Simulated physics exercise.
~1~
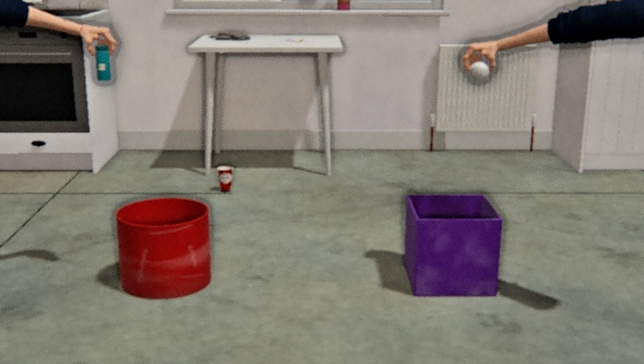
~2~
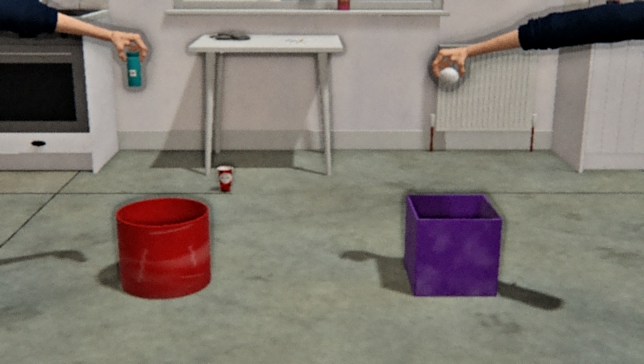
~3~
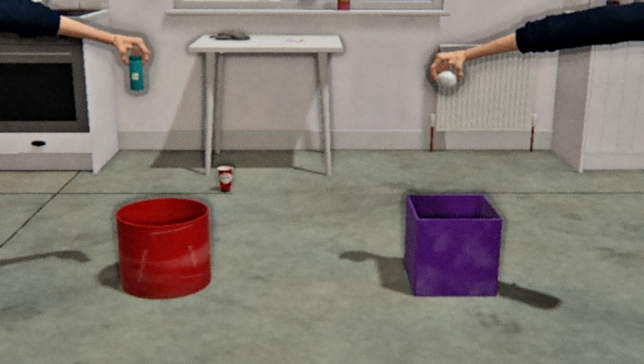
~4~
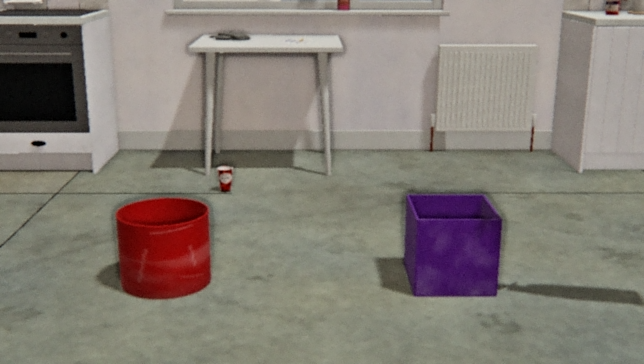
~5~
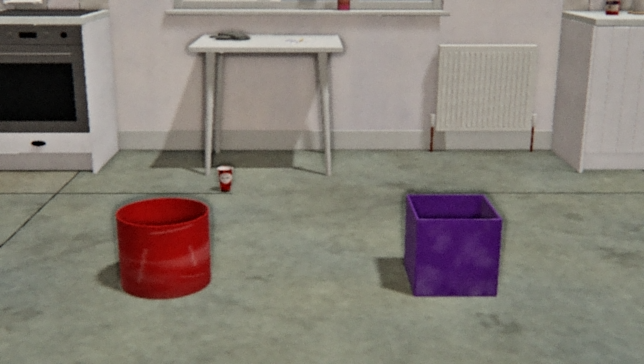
Two arms in dark sleeves reach in from either side of a kitchen seen from a still, front-on view, the left hand holding a turquoise shaker upright and the right hand a white onion. Below them on the grey floor stand a round red bin and a square purple basket, with a white table, an oven and a radiator behind. The hands move slightly inward, the shaker going right and the onion left, then hold steady. Both objects are released and the arms withdraw. At the end, the shaker and onion are out of sight, caught inside the containers, which have stayed in place.
